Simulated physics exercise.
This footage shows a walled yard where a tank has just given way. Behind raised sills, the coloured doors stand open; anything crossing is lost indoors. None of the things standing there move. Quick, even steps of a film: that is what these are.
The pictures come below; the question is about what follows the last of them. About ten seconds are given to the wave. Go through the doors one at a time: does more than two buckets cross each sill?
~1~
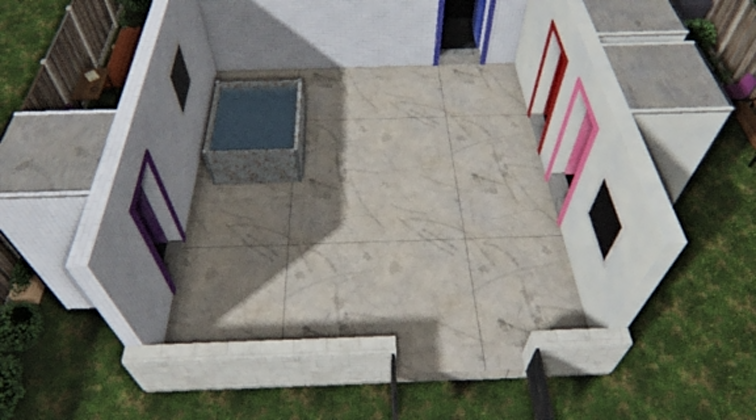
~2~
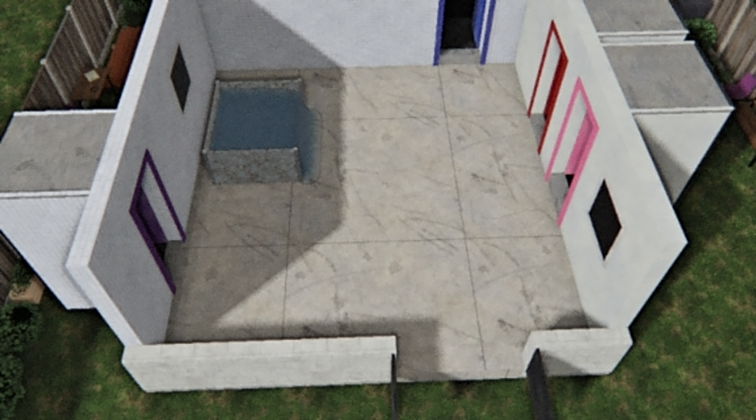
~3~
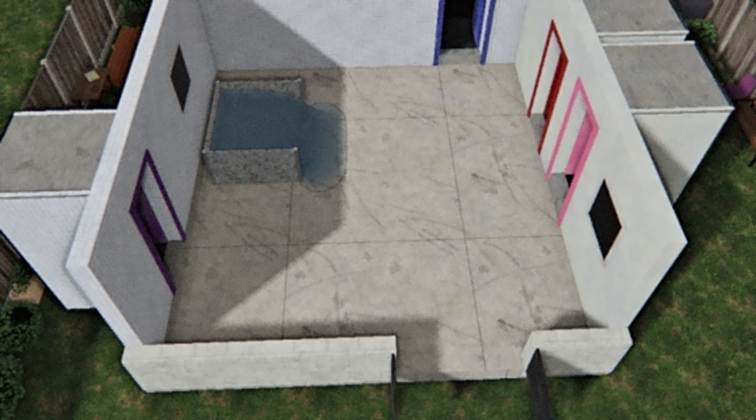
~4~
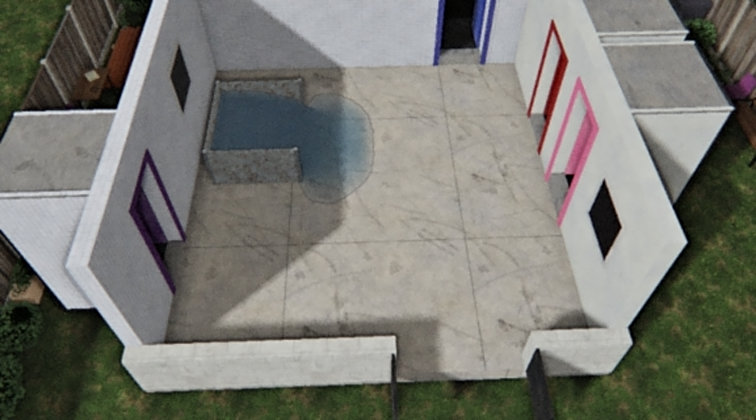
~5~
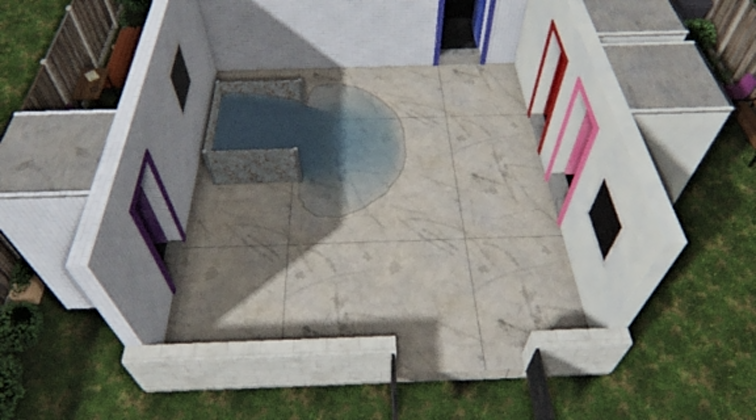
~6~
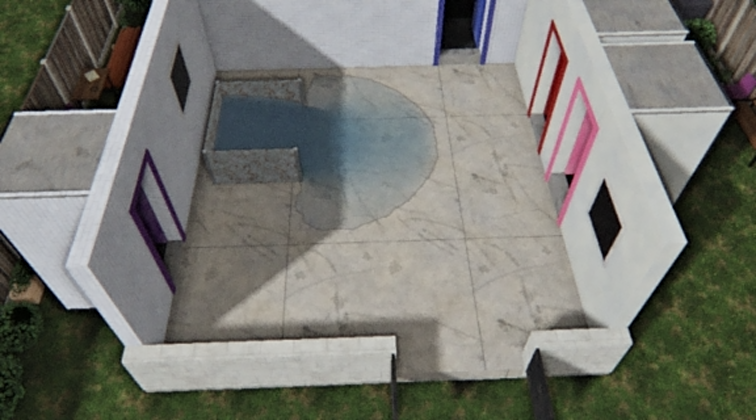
The red door will pass more than two buckets. The purple door will pass two buckets at most. The pink door will pass two buckets at most. The blue door will pass two buckets at most.
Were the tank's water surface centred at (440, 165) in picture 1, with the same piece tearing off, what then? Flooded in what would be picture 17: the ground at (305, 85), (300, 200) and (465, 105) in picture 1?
Well, in the order you listed them, they'd be unreached, unreached and reached by the flood.
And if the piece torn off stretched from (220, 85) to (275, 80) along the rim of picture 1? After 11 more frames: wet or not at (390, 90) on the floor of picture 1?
Answer: Wet.
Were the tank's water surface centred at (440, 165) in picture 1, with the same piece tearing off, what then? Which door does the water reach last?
Answer: The purple-painted one.
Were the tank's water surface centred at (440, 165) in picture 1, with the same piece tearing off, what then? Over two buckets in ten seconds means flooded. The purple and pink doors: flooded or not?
My reading: The purple door falls short; the pink door overshoots it.
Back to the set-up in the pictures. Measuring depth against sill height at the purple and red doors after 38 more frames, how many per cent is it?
First 0 percent, then 60 percent.
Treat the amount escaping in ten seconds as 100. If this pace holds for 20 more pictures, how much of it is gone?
I'd say about 35 per cent.
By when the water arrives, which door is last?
That would be the purple door.
A moment on, water covers 45 % of the floor; the red door under two buckets in, the purple door not reached, the pink door not reached, the blue door not reached.
Next, water covers 50 % of the floor; the red door over two buckets in, the purple door not reached, the pink door wet at the sill, nothing in, the blue door wet at the sill, nothing in.
Then, water covers 55 % of the floor; the red door far over two buckets in, the purple door not reached, the pink door wet at the sill, nothing in, the blue door wet at the sill, nothing in.
Later, water covers 60 % of the floor; the red door far over two buckets in, the purple door not reached, the pink door wet at the sill, nothing in, the blue door wet at the sill, nothing in.
In the end, water covers 95 % of the floor; the red door far over two buckets in, the purple door wet at the sill, nothing in, the pink door wet at the sill, nothing in, the blue door wet at the sill, nothing in.
